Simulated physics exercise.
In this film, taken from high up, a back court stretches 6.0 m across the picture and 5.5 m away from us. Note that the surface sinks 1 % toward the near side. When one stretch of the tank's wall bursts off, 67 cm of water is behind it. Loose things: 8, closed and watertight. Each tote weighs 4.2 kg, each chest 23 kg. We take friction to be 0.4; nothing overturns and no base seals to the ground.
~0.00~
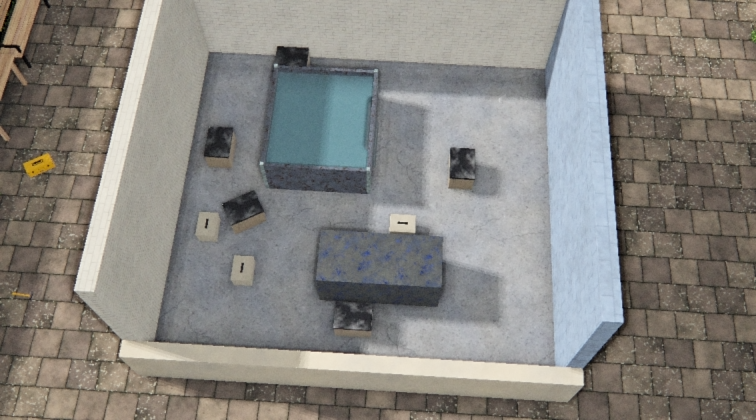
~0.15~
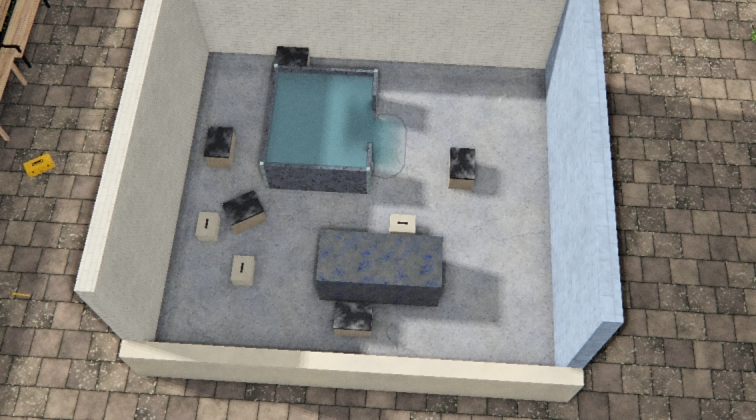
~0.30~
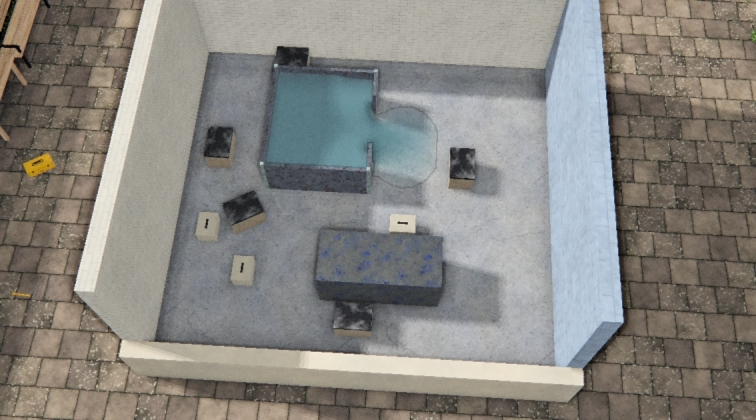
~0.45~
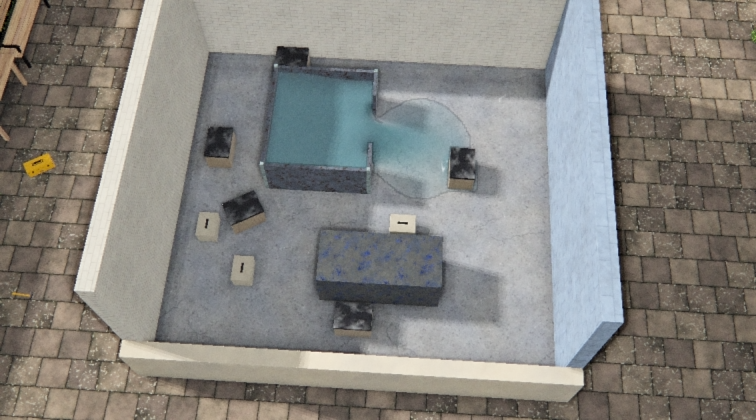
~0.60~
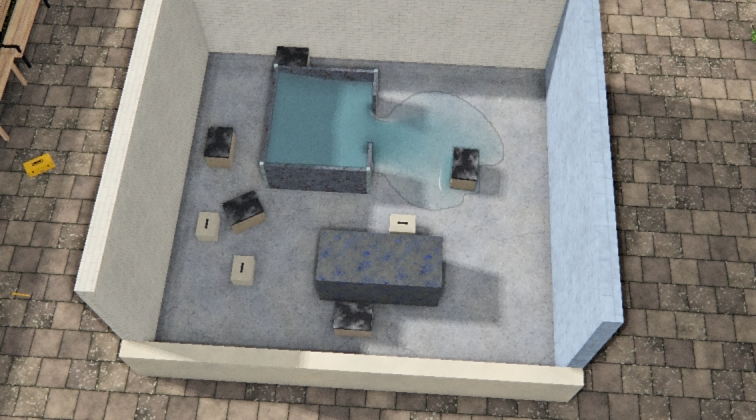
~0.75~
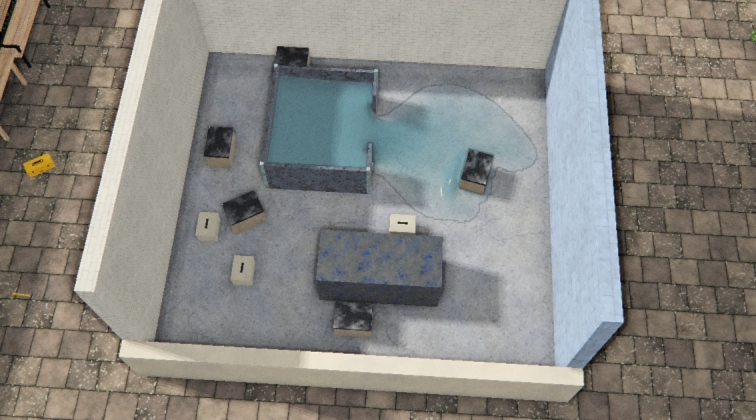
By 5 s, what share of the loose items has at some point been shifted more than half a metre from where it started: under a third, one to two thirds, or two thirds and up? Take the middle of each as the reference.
Under a third.
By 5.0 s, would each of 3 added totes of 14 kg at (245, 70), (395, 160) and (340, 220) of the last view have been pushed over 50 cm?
The first comes out within the limit, the second beyond the limit, the third within the limit.
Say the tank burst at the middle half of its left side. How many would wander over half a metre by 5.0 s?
Then the count would be 5.
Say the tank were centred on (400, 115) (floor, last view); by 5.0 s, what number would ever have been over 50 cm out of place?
Then 0 of them would.
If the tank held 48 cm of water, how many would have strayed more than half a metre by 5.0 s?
So the tally would be 1.
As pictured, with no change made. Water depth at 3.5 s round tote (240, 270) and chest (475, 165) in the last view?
0 and 14 cm.
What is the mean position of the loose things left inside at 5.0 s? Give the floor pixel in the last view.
Somewhere near (288, 226).
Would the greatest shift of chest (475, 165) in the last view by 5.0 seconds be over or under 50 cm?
Short answer, overshooting.
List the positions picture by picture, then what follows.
A chest at (463, 163), on the bottom; a tote at (207, 224), on the bottom; water covers 3.0 m2; 0 of 8 have shifted, in the first picture.
A chest at (463, 163), on the bottom; a tote at (207, 224), on the bottom; 3.5 m2 under water; 0 of 8 have shifted, in the second picture.
A chest at (463, 163) rests on the ground; a tote at (207, 224), on the bottom; 4.3 m2 under water; 0 of 8 have shifted, in the third picture.
A chest at (463, 163), on the bottom; a tote at (207, 224), on the bottom; water covers 5.2 m2; 0 of 8 have shifted, in the fourth picture.
A chest at (465, 163) rests on the ground, 4 cm from its start; a tote at (207, 224), on the bottom; 6.2 m2 under water; 0 of 8 have shifted, in the fifth picture.
A chest at (477, 166), on the bottom, 24 cm from its start; a tote at (207, 224) rests on the ground; water covers 7.4 m2; 1 of 8 have shifted, in the sixth picture.
After 1.1 s 1 of 8 are over 50 cm from their spots; 0 afloat.
After 2.2 s 1 of 8 are over 50 cm from their spots; 1 afloat.
After 3.5 s 1 of 8 are over 50 cm from their spots; 1 afloat.
After 5.0 s 1 of 8 are over 50 cm from their spots, and 1 have been at some point; 0 afloat.
